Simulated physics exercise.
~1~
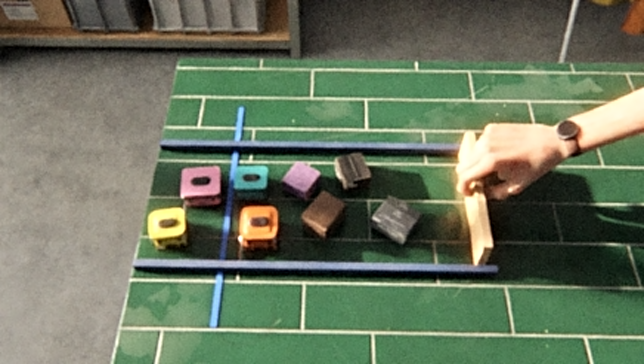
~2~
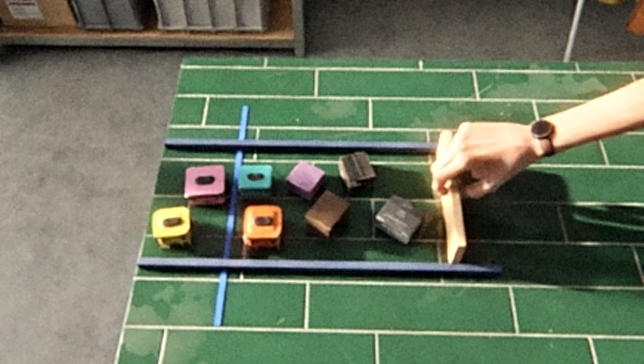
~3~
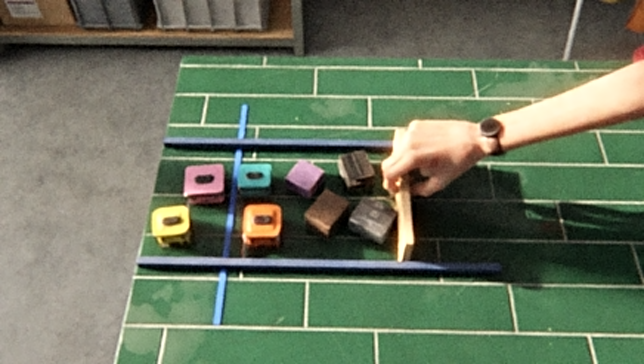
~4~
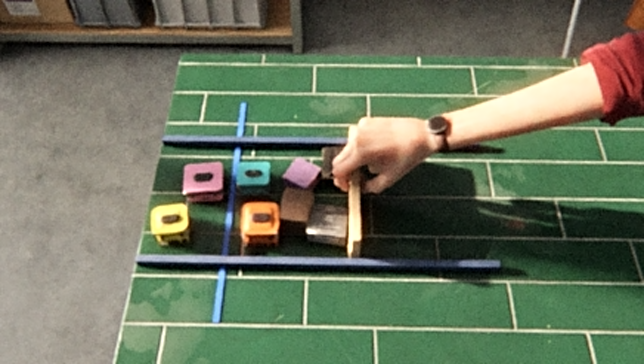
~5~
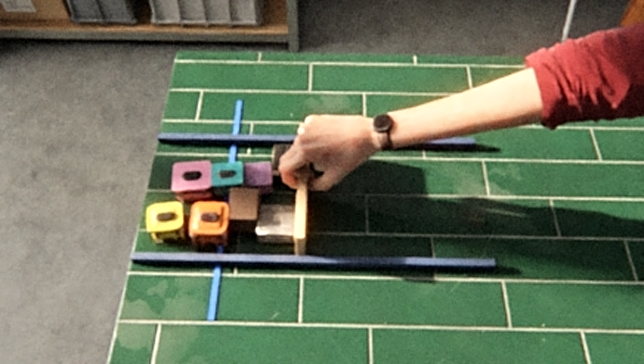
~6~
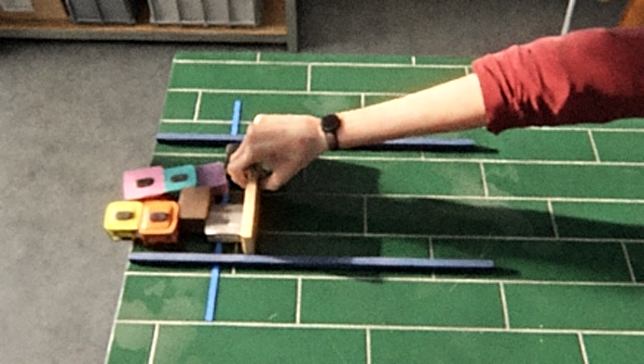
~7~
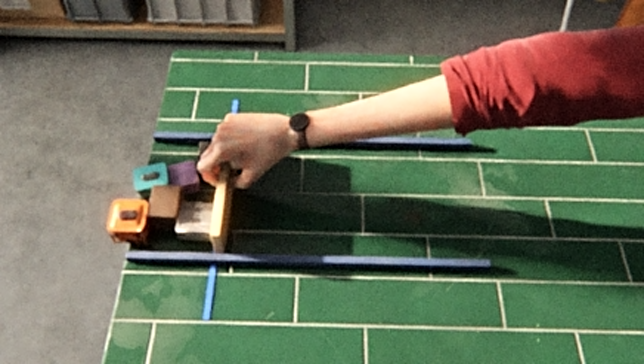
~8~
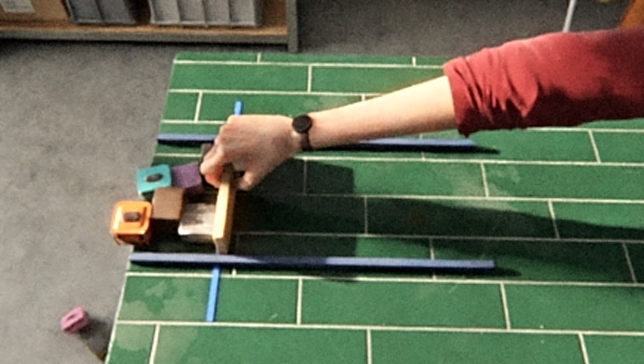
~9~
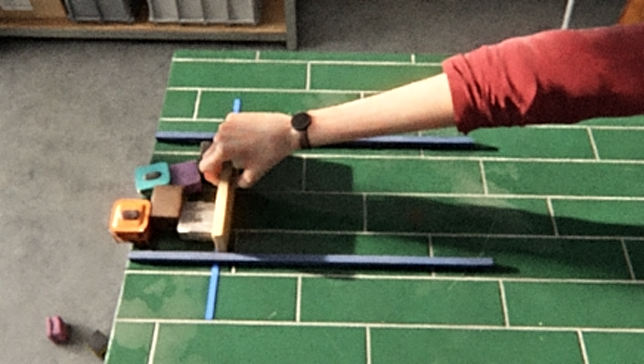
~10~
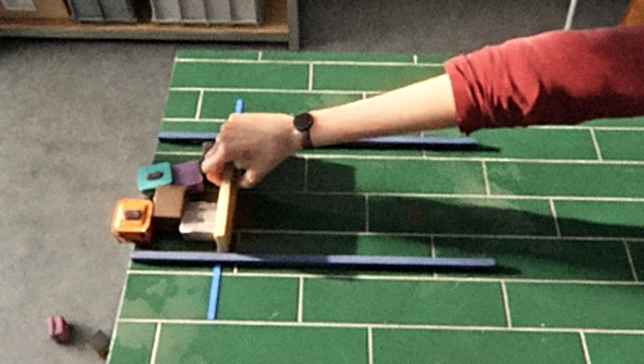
A hand slid an upright wooden board leftward across a green table, gathering small coloured cases and blocks and pushing them to the edge, until the pink and yellow cases dropped to the floor and the board stopped with the others still on the table.
